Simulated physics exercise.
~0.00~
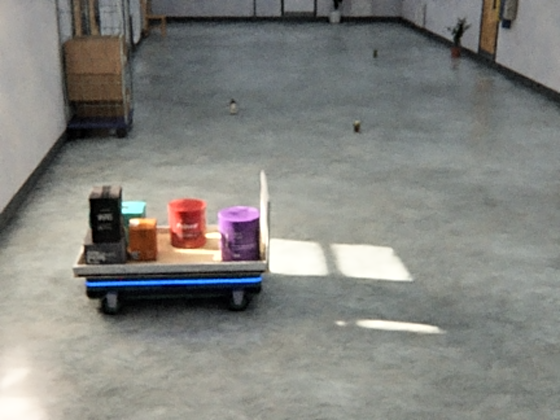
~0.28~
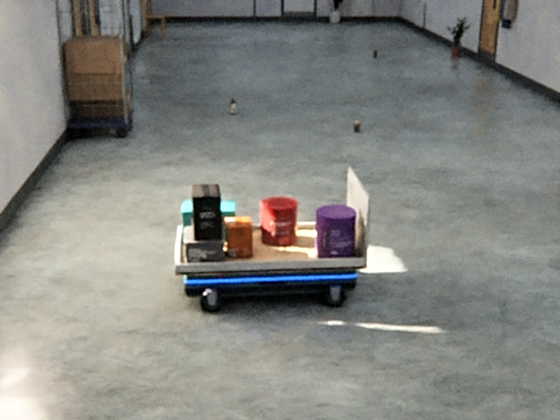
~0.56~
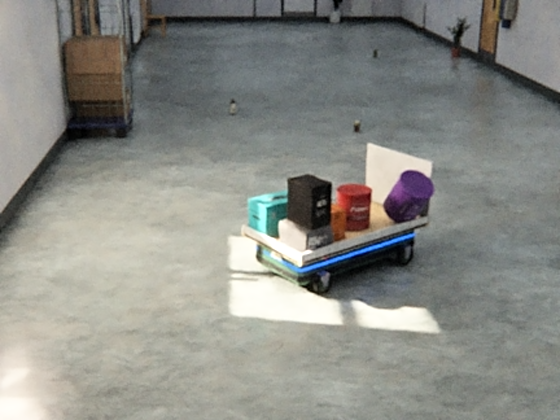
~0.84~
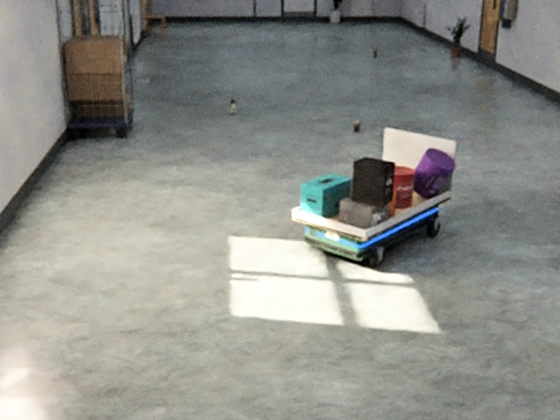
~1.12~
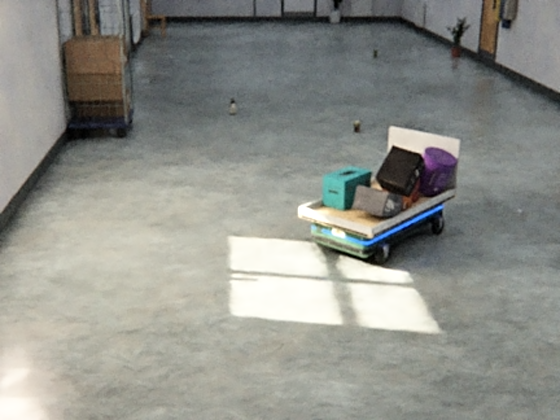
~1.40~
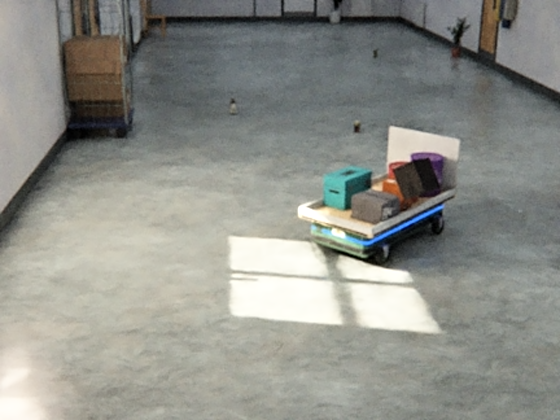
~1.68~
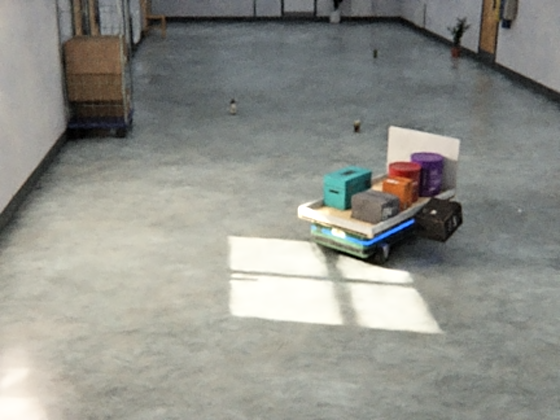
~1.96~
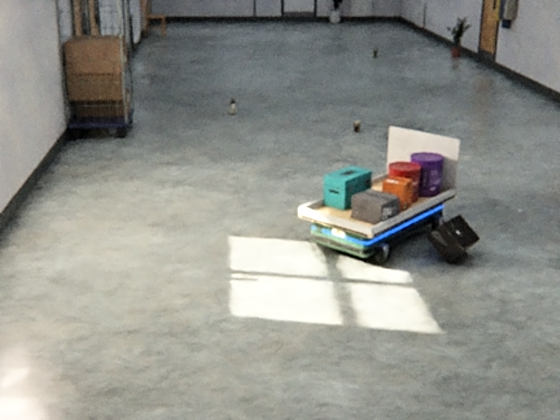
A low cart loaded with colourful tubs and boxes rolled right across a grey floor, turned away and stopped, and the tall black box on it tipped over, fell off the side and ended up on the floor beside the cart.
